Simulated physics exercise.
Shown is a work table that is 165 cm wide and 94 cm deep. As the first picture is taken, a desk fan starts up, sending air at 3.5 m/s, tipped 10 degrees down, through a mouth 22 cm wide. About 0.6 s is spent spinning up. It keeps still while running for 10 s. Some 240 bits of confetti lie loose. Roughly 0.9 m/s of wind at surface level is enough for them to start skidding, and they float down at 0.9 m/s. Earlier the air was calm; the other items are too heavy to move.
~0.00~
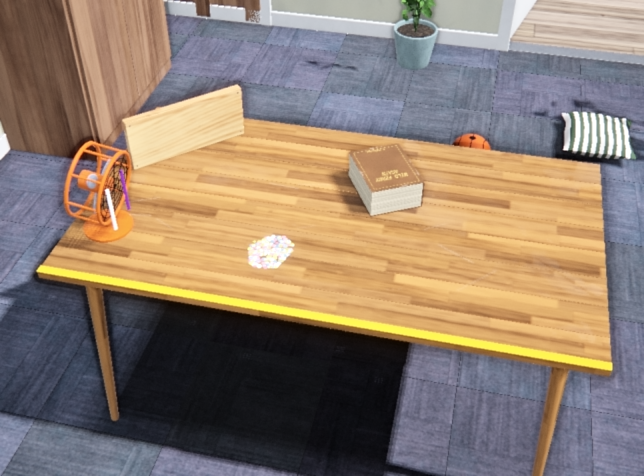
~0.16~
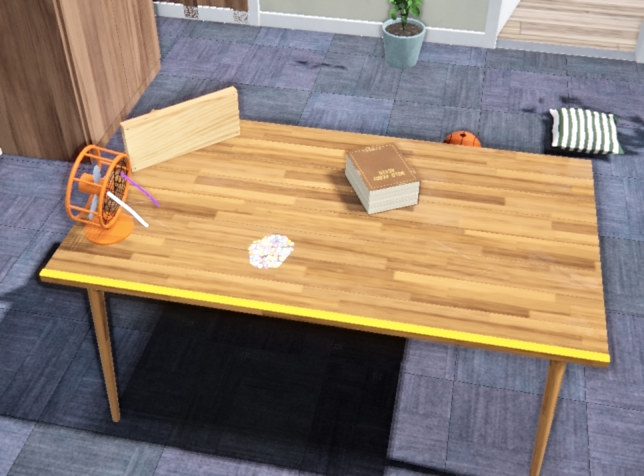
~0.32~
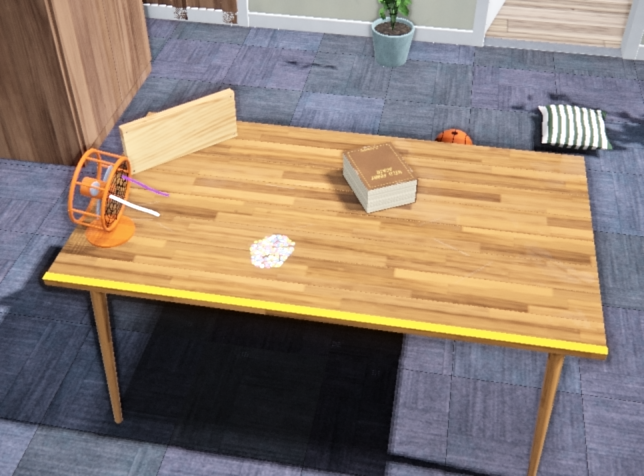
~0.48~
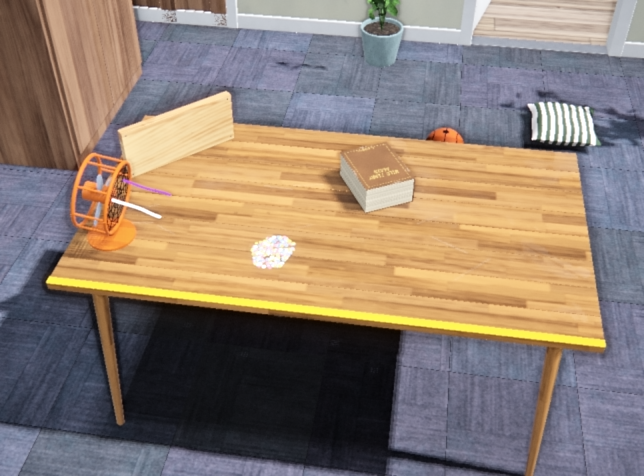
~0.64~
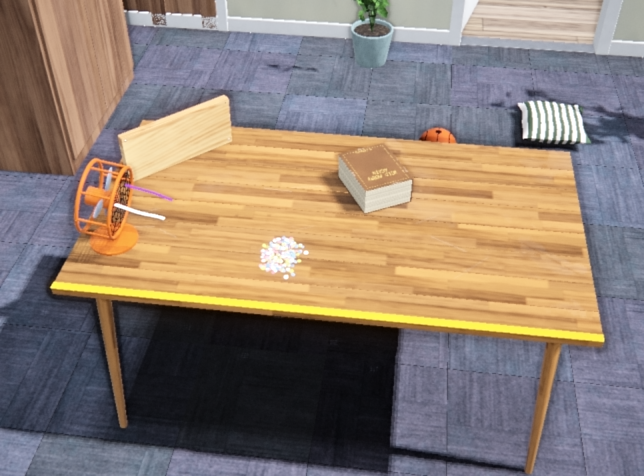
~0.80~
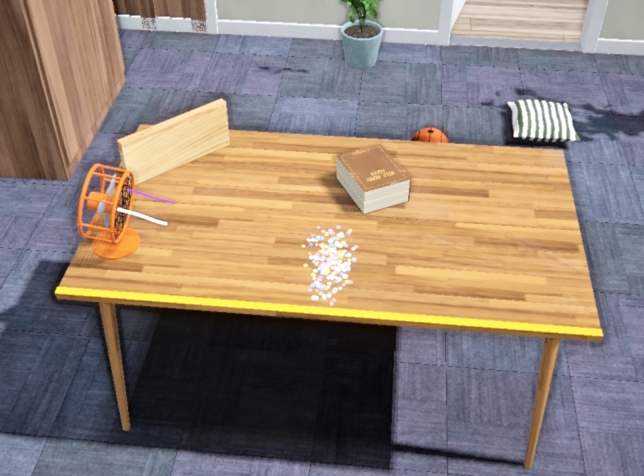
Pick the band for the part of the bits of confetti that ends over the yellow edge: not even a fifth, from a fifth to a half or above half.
From a fifth to a half.
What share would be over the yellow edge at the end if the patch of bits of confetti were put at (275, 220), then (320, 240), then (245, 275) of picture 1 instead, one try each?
It goes 0 %, then 0 %, then 100 %.
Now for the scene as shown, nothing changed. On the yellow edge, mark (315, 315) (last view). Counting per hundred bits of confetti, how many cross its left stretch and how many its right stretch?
I'd guess near 0 percent left and close to 40 percent right.
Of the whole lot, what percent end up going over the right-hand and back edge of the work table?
Estimate: Right-hand ~ 60 %; back ~ 0 %.
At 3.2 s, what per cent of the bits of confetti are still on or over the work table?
Roughly 10 %.
After 2.0 s, 39 % are over the yellow edge; 91 % have settled or left.
After 3.2 s, 39 % are over the yellow edge; 93 % have settled or left.
After 5.5 s, 39 % are over the yellow edge; 95 % have settled or left.
After 10.0 s, at the end, 39 % are over the yellow edge.
